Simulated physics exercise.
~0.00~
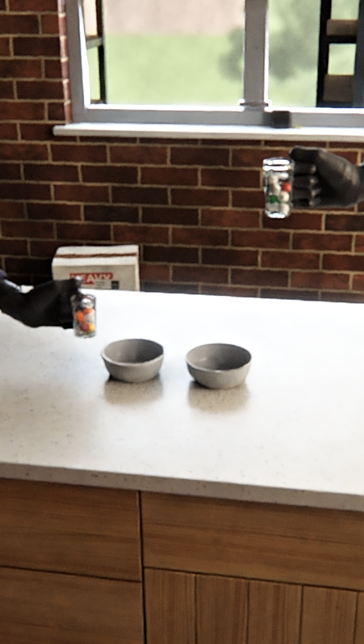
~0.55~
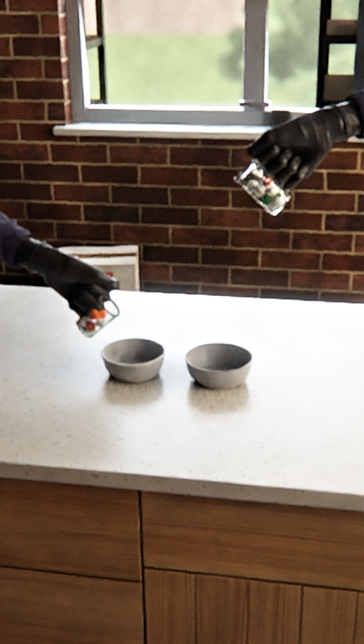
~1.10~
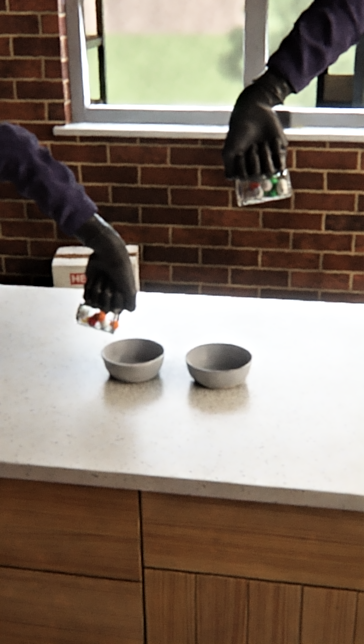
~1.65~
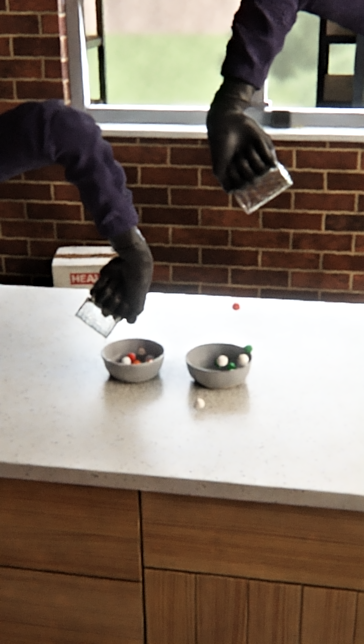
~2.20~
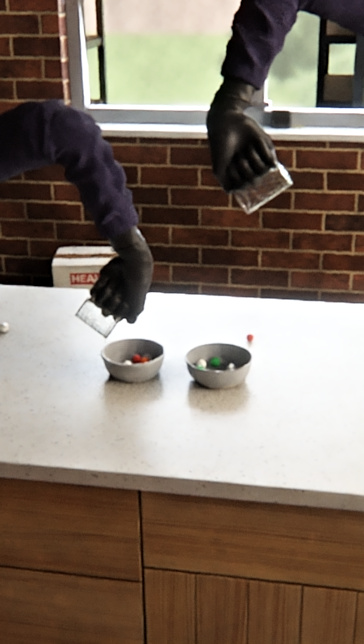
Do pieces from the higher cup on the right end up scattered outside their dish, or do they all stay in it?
Pieces end up scattered outside the right dish, with only some of them staying in it. The left dish keeps every one of its pieces.
In a kitchen with a brick wall and a window, a still camera looks slightly down on a pale counter above wooden drawers. Two black-gloved hands each hold a clear cup of small red, white and green pieces, the left one low and the right one much higher, over two shallow grey dishes. Both hands tilt their cups onto their sides, then turn them over so the pieces drop. The left cupful lands in its dish and stays there. The right cupful falls farther, and some pieces settle in its dish while others bounce away outside it.
